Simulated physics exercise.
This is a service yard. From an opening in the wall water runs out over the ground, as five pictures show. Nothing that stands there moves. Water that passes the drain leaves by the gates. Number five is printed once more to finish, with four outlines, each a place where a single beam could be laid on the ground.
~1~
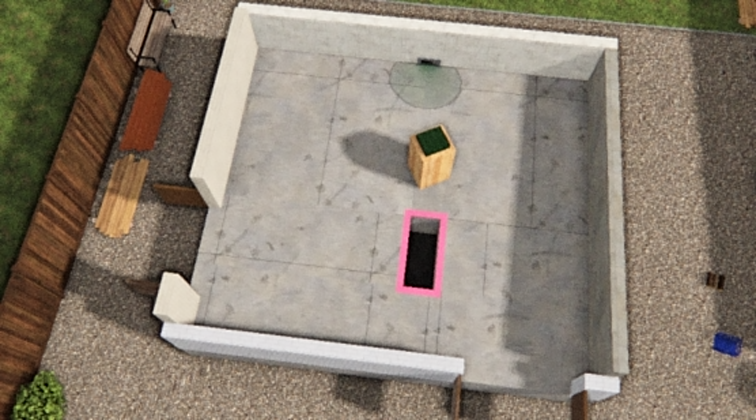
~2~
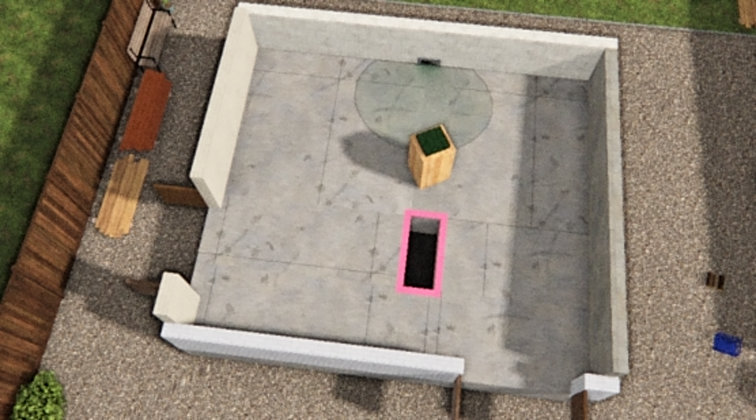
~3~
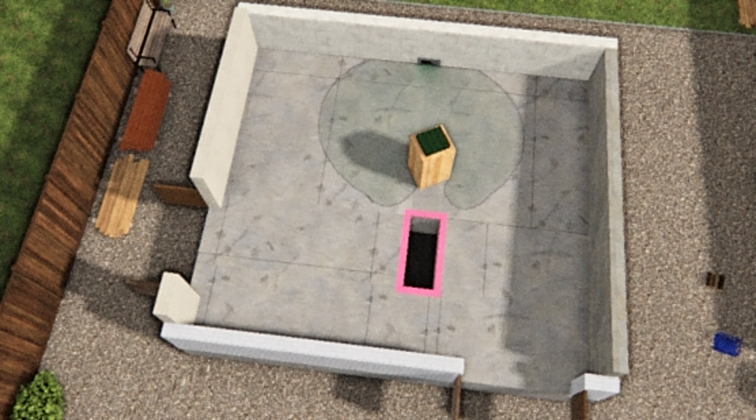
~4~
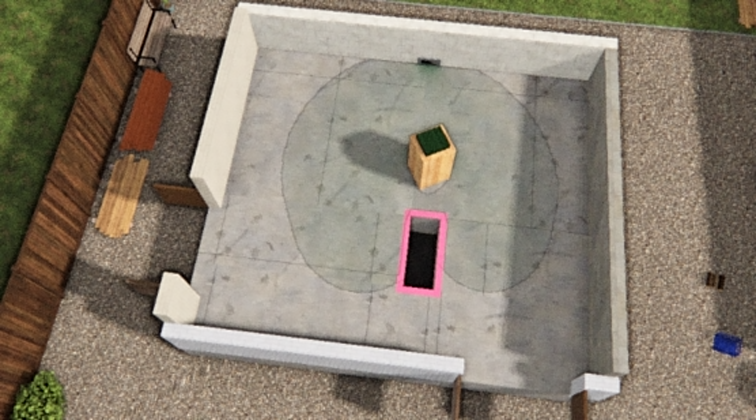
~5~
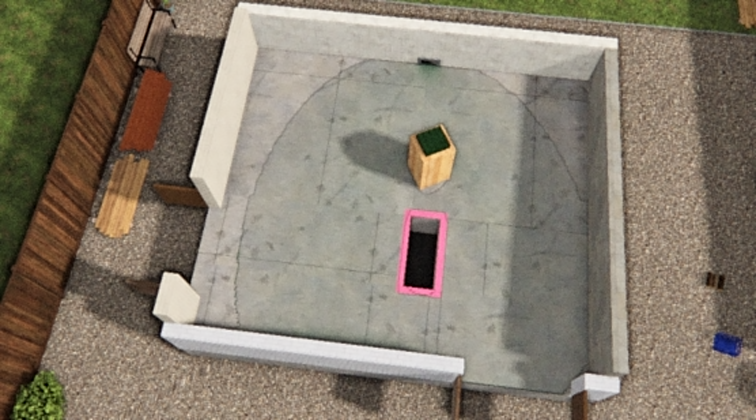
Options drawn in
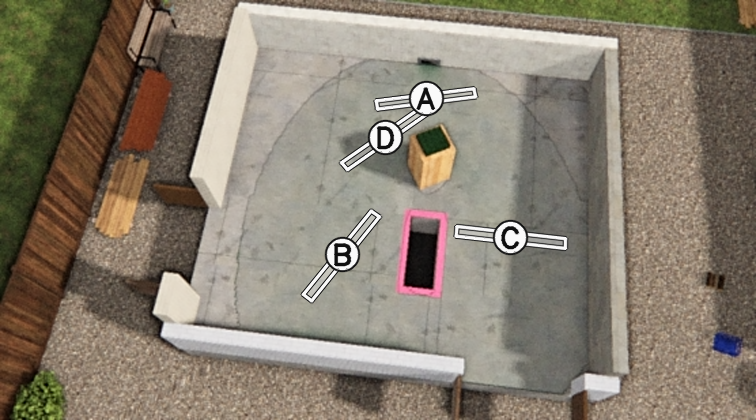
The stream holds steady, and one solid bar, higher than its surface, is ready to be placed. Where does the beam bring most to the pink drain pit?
Position C.
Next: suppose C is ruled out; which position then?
The answer is B.
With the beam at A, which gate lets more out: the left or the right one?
More leaves on the right.
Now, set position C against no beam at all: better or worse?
Position C is better.
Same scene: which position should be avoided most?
It is A.
On the marked copy, A from (376, 104) to (474, 92); B from (307, 297) to (375, 213); C from (456, 231) to (565, 243); D from (344, 166) to (424, 110).
If A is chosen, about 4 % of the stream runs into the pink drain pit, about 95 % out by the gates.
If B is chosen, about 16 % of the stream runs into the pink drain pit, about 84 % out by the gates.
If C is chosen, about 28 % of the stream runs into the pink drain pit, about 72 % out by the gates.
If D is chosen, about 10 % of the stream runs into the pink drain pit, about 90 % out by the gates.
